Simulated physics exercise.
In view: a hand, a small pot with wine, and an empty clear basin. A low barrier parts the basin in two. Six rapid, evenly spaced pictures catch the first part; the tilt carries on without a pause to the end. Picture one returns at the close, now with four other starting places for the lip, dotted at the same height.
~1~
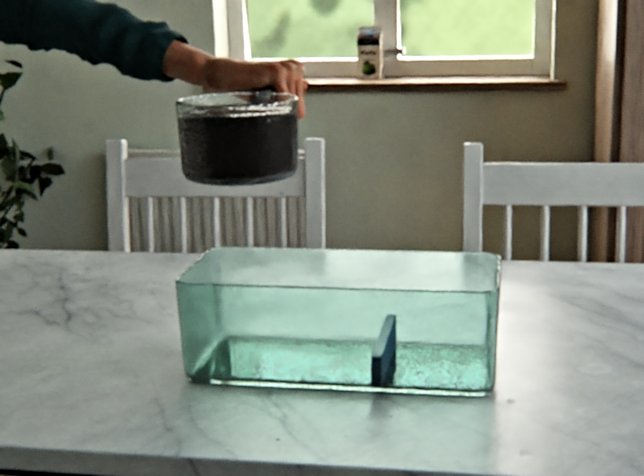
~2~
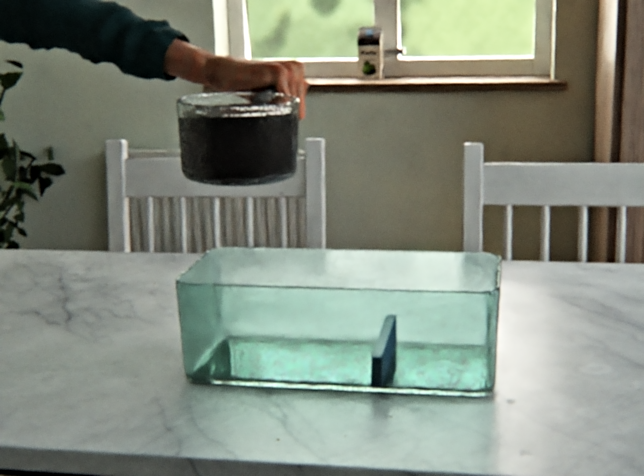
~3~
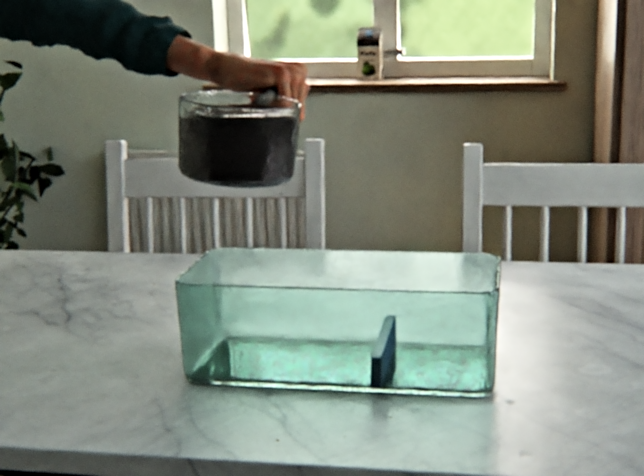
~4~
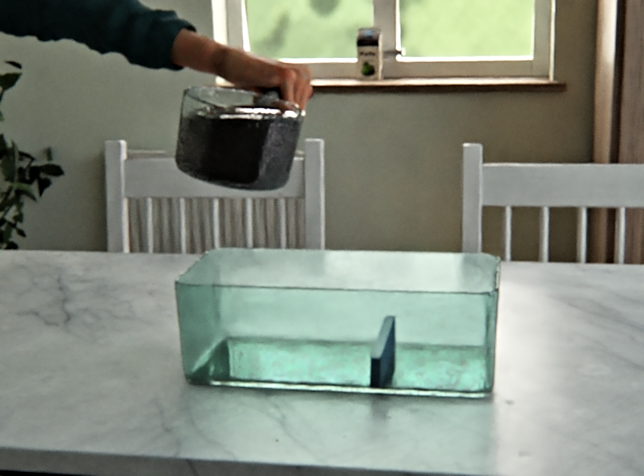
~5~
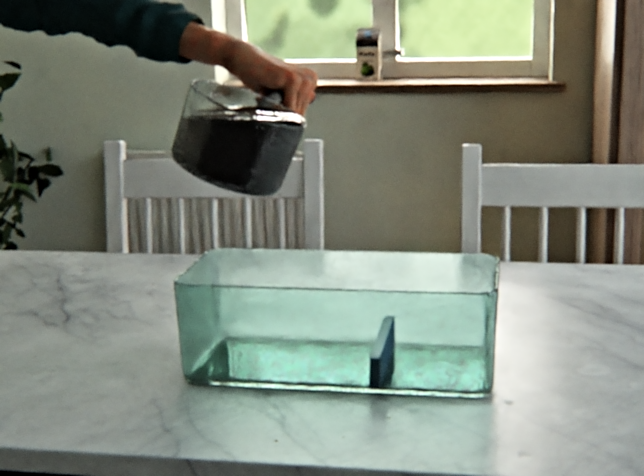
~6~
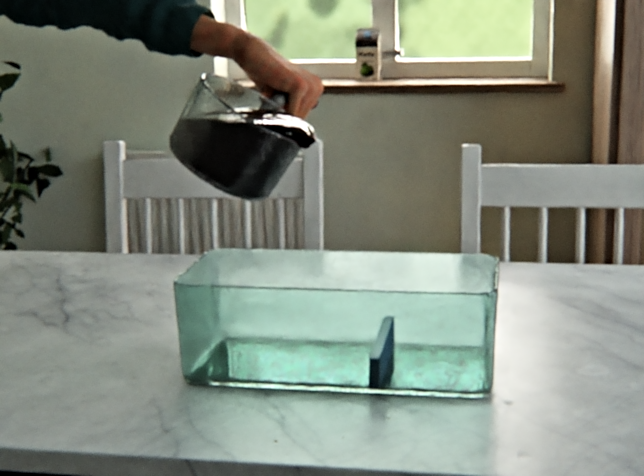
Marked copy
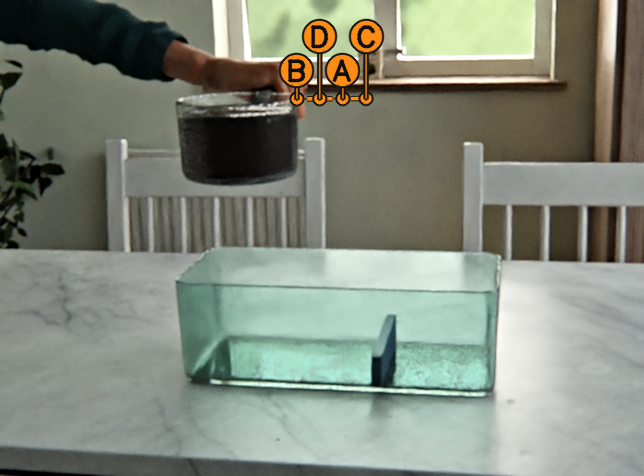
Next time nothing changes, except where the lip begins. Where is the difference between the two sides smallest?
Take D.
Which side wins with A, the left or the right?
The right side.
In orange, A at (342, 98); B at (296, 98); C at (366, 98); D at (319, 98).
Choosing A, about 33 % ends left of the wall and 66 % right of it.
Choosing B, about 70 % ends left of the wall and 25 % right of it; 5 % is lost outside.
Choosing C, about 25 % ends left of the wall and 73 % right of it.
Choosing D, about 51 % ends left of the wall and 47 % right of it.
